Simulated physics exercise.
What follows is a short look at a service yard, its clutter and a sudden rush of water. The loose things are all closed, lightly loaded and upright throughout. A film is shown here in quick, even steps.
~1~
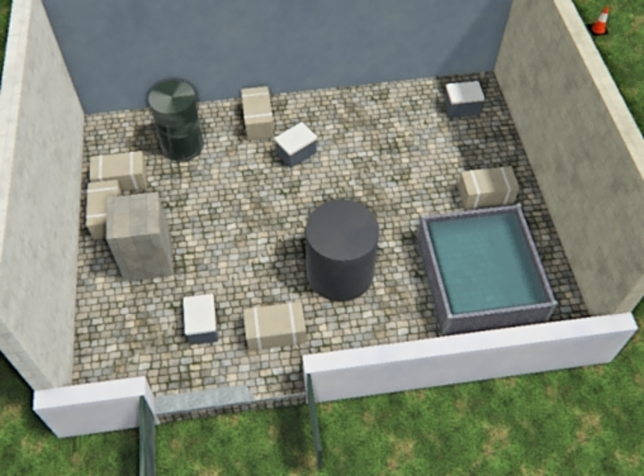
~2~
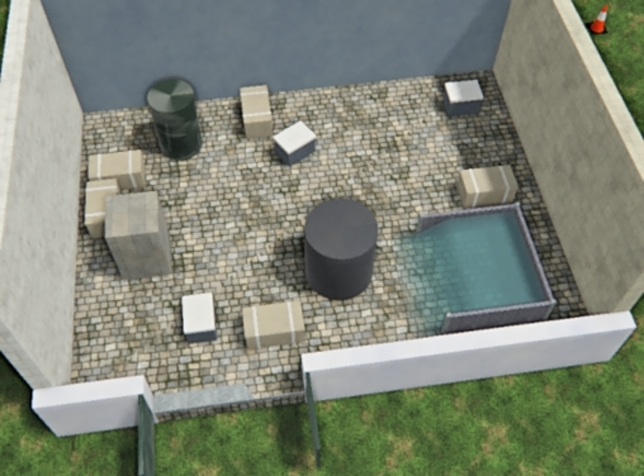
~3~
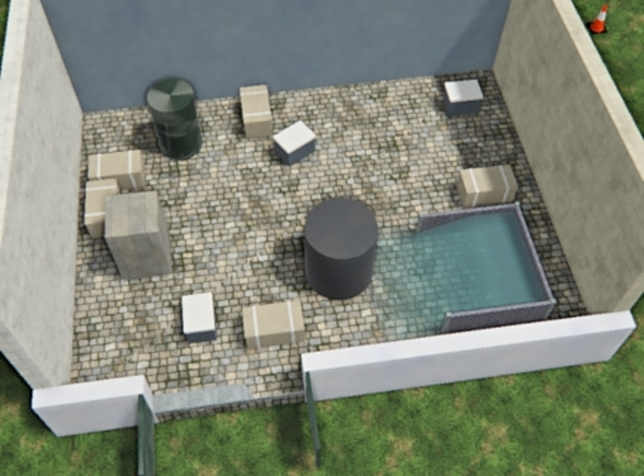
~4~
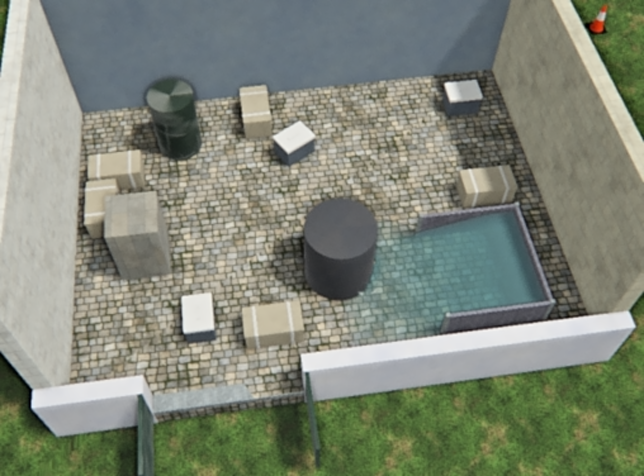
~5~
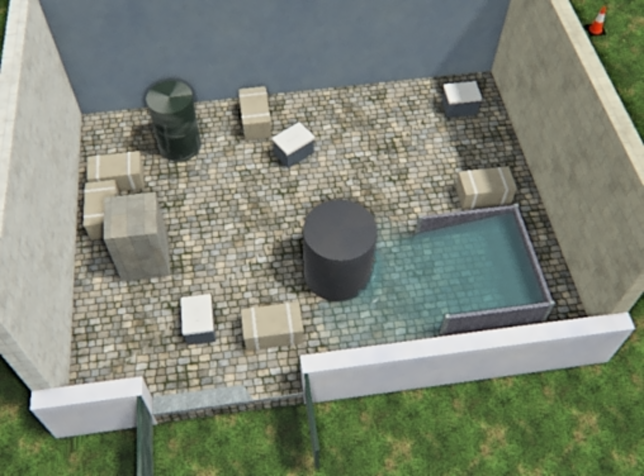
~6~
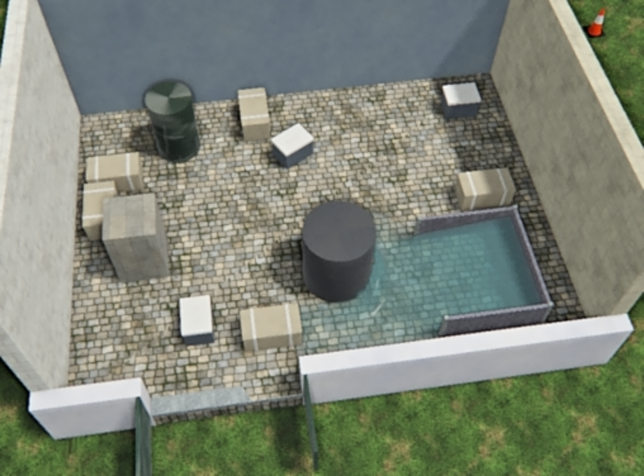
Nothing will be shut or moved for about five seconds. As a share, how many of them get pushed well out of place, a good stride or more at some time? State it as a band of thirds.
The things swept well aside make up a smaller part than a third.
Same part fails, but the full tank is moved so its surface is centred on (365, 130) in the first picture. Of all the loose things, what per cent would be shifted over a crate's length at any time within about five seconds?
Roughly 40 in a hundred.
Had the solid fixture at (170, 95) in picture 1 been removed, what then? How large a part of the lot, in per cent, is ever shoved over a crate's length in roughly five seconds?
My figure is 10 per cent.
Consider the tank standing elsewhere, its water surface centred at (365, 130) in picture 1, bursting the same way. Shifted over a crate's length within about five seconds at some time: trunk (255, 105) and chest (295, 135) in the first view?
Made the full stretch, then made the full stretch.
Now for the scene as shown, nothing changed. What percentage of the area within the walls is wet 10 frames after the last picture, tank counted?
Estimate: Close to 45 in a hundred.
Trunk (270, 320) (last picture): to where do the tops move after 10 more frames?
Close to (238, 317).
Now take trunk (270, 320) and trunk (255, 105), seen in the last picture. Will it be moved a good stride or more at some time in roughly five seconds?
In order: Traveled far; stayed within range.
A moment on, 0 of 8 are well off their spots; 0 afloat.
Next, 0 of 8 are well off their spots; 1 afloat.
Later, 1 of 8 are well off their spots; 0 afloat.
In the end, 1 of 8 are well off their spots, and 1 have been at some point; 2 afloat.
